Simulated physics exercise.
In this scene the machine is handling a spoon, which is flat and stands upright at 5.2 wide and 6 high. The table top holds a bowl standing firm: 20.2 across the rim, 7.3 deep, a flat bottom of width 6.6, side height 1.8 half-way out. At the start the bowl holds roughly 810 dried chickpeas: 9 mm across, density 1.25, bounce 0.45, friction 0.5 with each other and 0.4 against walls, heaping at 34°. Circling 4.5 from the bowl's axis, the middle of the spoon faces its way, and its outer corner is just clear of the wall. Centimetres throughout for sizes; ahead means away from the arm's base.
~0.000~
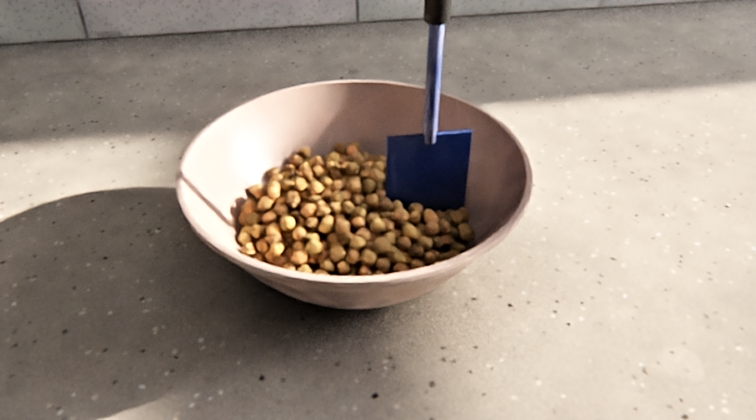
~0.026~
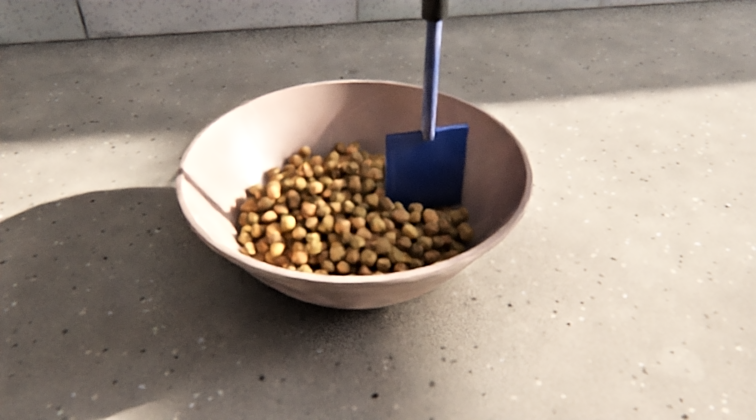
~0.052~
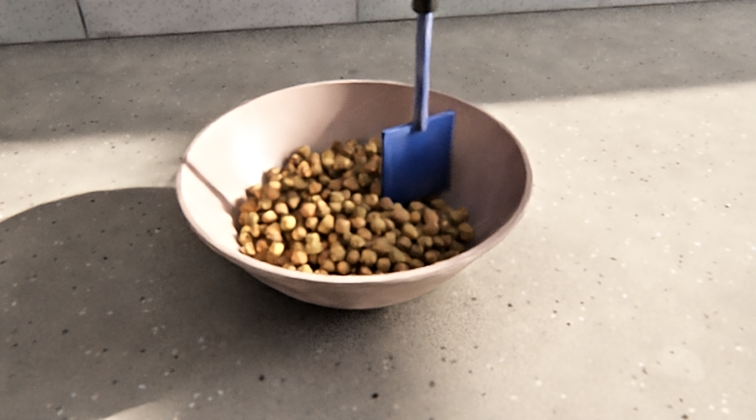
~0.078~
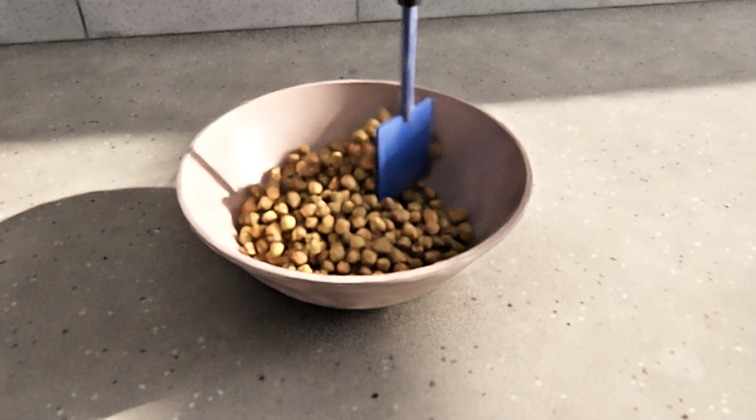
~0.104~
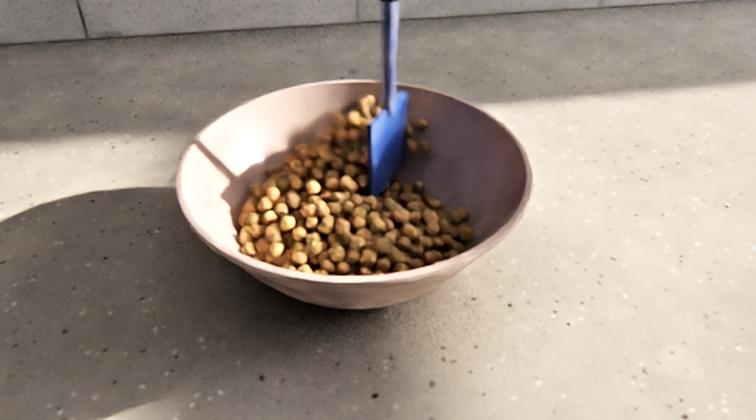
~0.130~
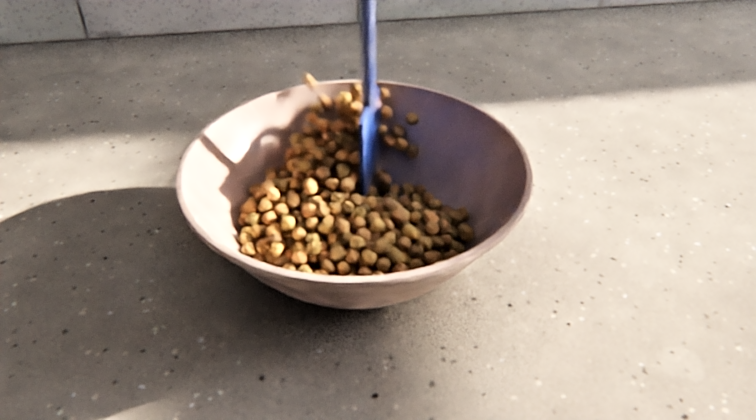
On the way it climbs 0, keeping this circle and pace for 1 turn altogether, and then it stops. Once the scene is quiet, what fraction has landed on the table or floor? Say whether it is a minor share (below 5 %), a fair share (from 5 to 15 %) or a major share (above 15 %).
A fair share.
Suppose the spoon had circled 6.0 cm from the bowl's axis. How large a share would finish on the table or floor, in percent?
Then about 0 %.
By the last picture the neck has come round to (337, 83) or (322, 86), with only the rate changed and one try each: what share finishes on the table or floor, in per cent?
Around 25 and 25 percent, in that order.
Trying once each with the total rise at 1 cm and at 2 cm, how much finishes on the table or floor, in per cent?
First try about 10 per cent, second about 5 per cent.
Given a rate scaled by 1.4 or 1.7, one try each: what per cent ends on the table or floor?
First try close to 25, second close to 35, in per cent.
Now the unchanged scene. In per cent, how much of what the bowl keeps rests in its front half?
About 40 per cent.
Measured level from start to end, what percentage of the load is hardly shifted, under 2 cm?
Near 30 % of the pieces.
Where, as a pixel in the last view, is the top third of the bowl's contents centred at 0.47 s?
Near (430, 231).
After 0.30 s, 182° round, highest piece 9 above the table; 796 in the bowl, 1 on the table or floor, 13 in flight or on the tool.
After 0.47 s, 292° round, highest piece 10 above the table; 756 in the bowl, 30 on the table or floor, 24 in flight or on the tool.
After 0.76 s, 0° round, highest piece 7 above the table; 732 in the bowl, 77 on the table or floor, 1 in flight or on the tool.
After 1.46 s, 0° round, highest piece 7 above the table; 732 in the bowl, 78 on the table or floor.
In the end, 732 in the bowl, 78 on the table or floor. That is 10 % on the table or floor.
